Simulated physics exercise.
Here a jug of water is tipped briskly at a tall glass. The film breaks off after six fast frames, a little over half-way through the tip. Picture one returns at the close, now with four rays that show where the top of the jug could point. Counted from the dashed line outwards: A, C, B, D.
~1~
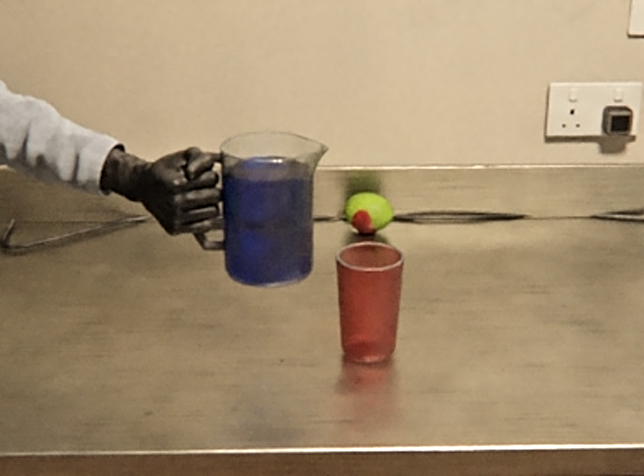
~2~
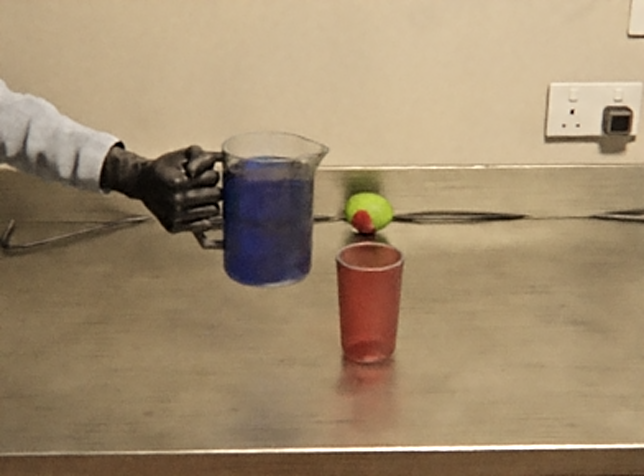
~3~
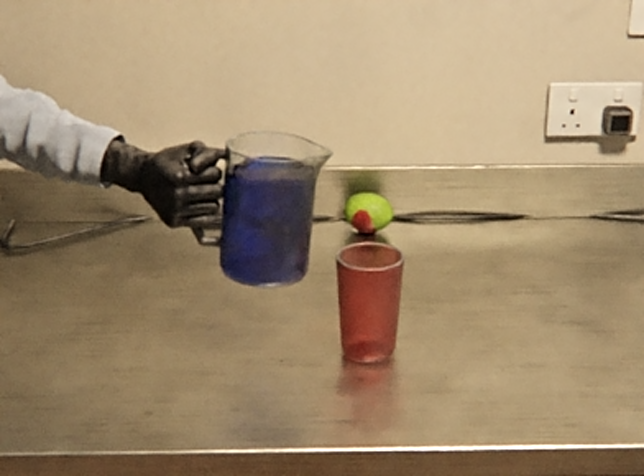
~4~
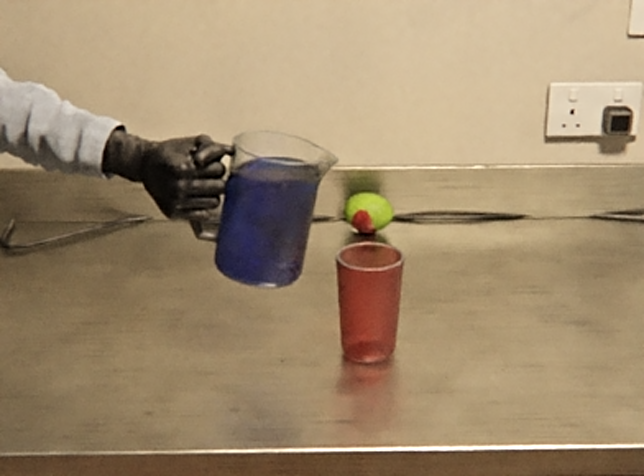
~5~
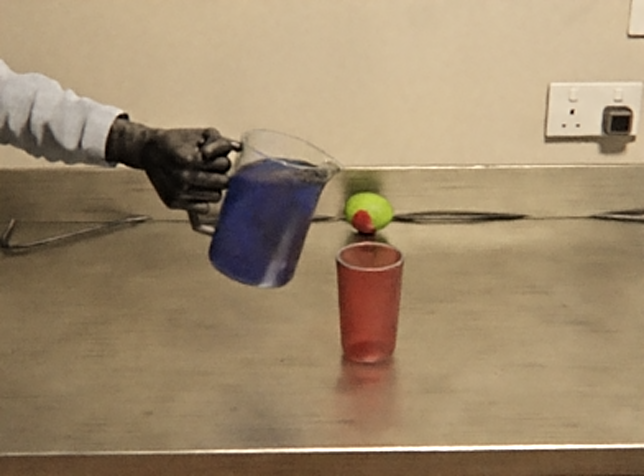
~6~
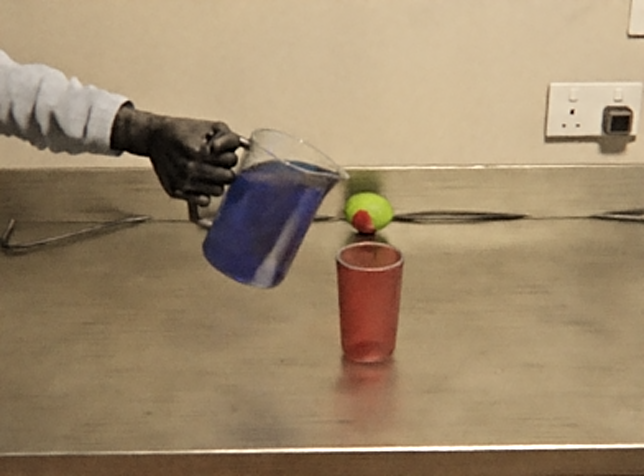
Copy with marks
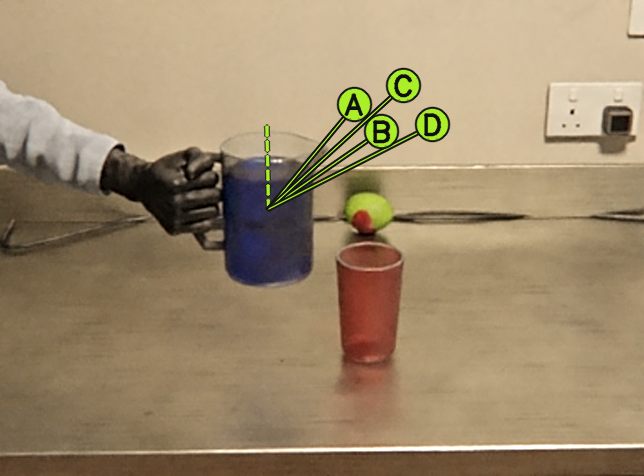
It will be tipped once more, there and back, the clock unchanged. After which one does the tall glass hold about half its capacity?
B is best.
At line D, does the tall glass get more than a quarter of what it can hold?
Yes.
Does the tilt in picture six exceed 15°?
Yes.
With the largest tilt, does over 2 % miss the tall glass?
No.
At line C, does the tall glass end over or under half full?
Under.
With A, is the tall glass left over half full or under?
Under.
On the marked copy, A at (344, 117); B at (367, 140); C at (391, 96); D at (417, 132).
If A is chosen, the tall glass ends with about 17 % of what it can hold.
If B is chosen, the tall glass ends with about 49 % of what it can hold.
If C is chosen, the tall glass ends with about 31 % of what it can hold.
If D is chosen, the tall glass ends with about 73 % of what it can hold.
